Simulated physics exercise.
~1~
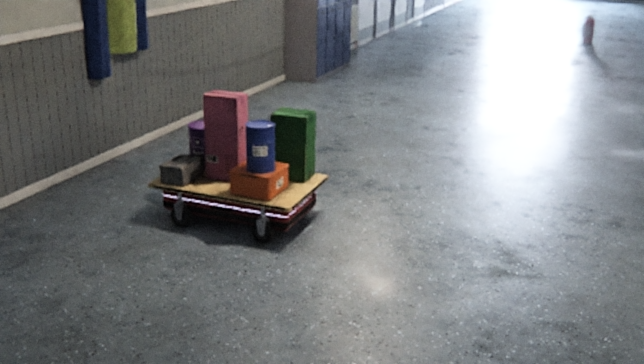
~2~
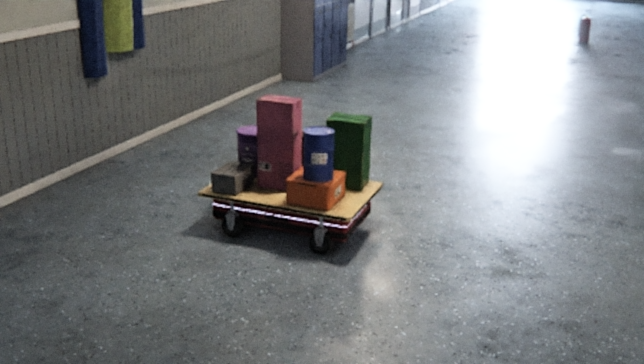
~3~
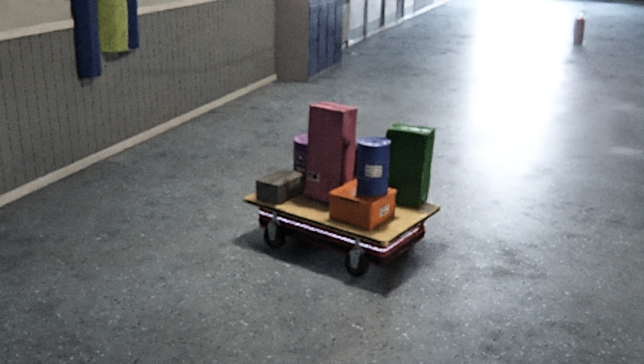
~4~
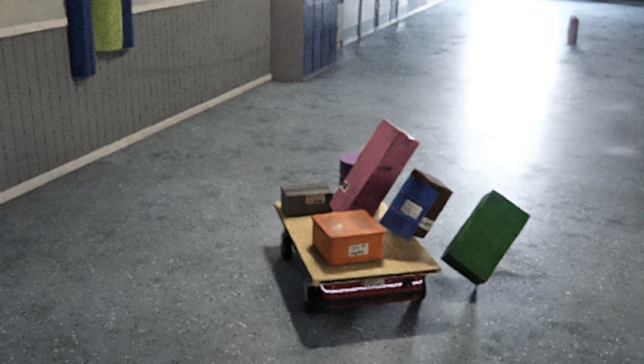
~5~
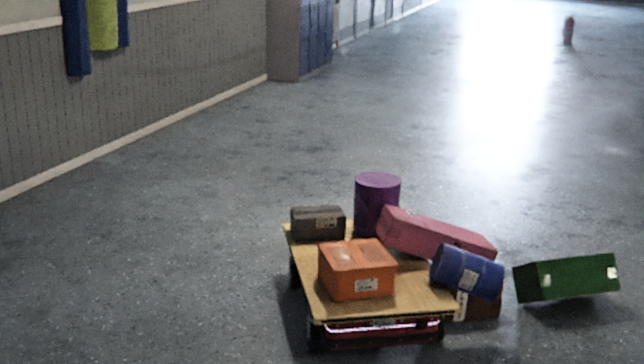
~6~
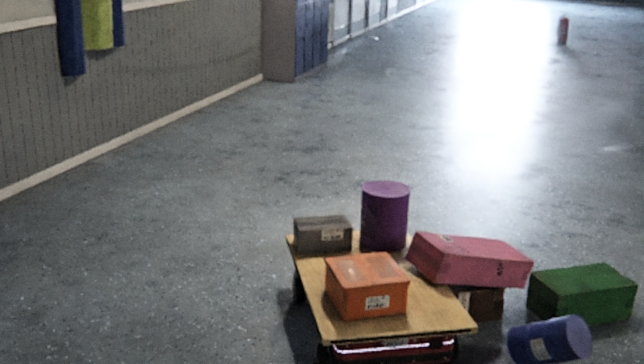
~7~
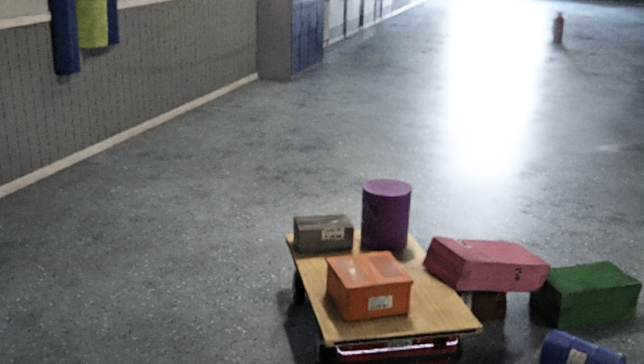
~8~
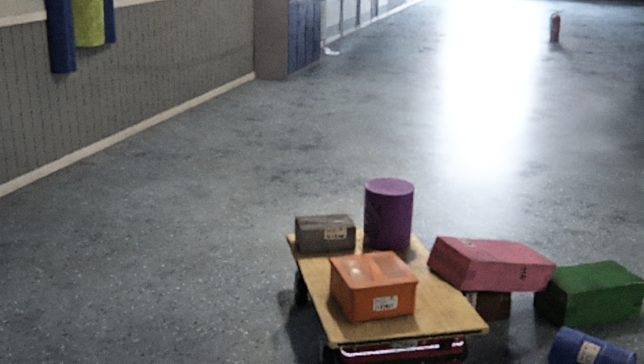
Flatbed cart rolling along a corridor and turning, tipping boxes and a blue canister onto the floor, three items staying aboard.
